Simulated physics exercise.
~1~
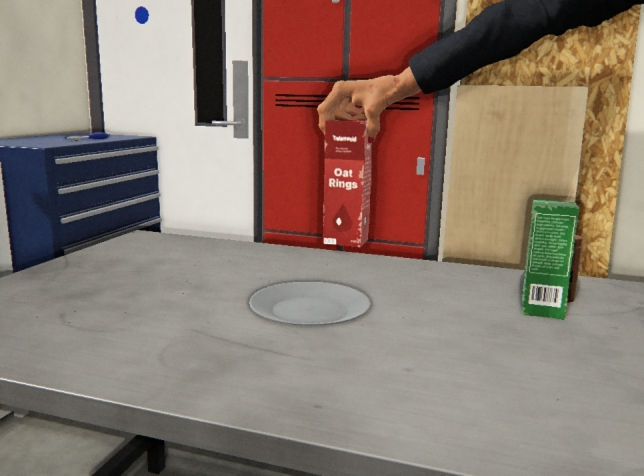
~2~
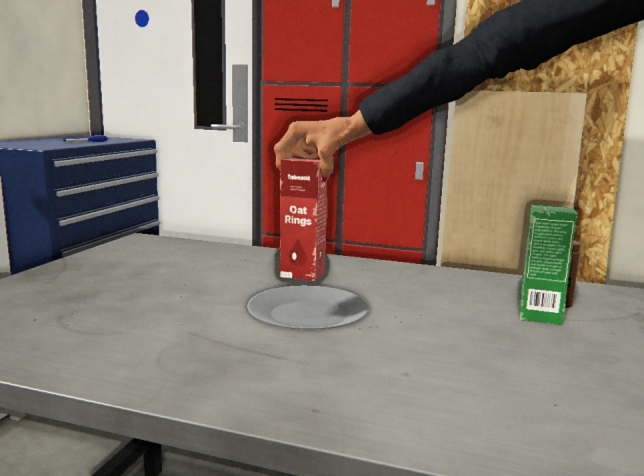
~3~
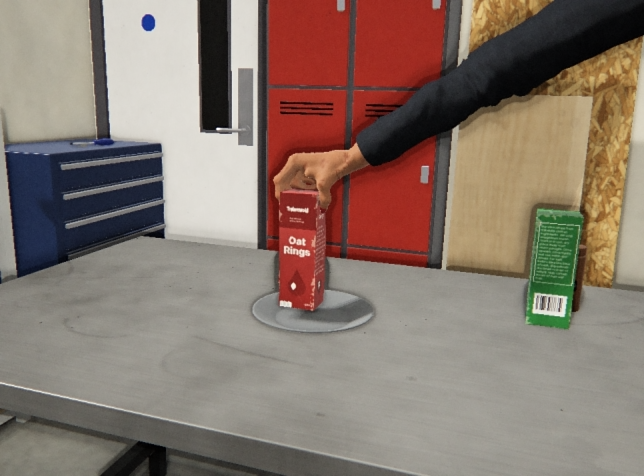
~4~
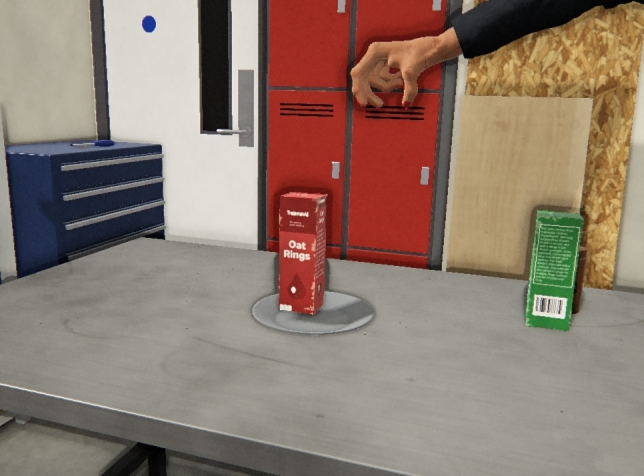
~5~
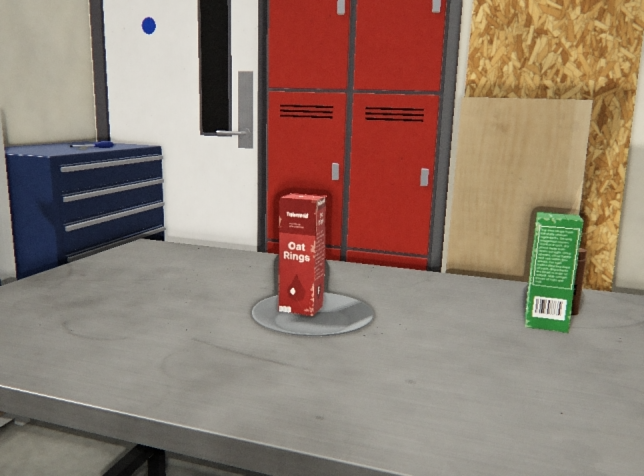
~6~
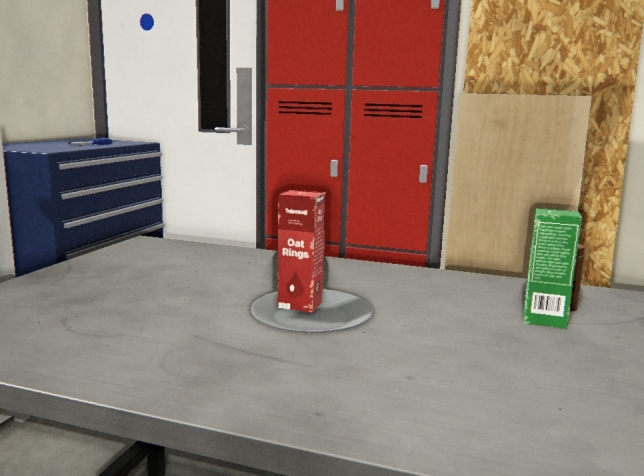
A hand lowering a red Oat Rings carton onto a grey plate and withdrawing, the carton staying upright near a green carton.
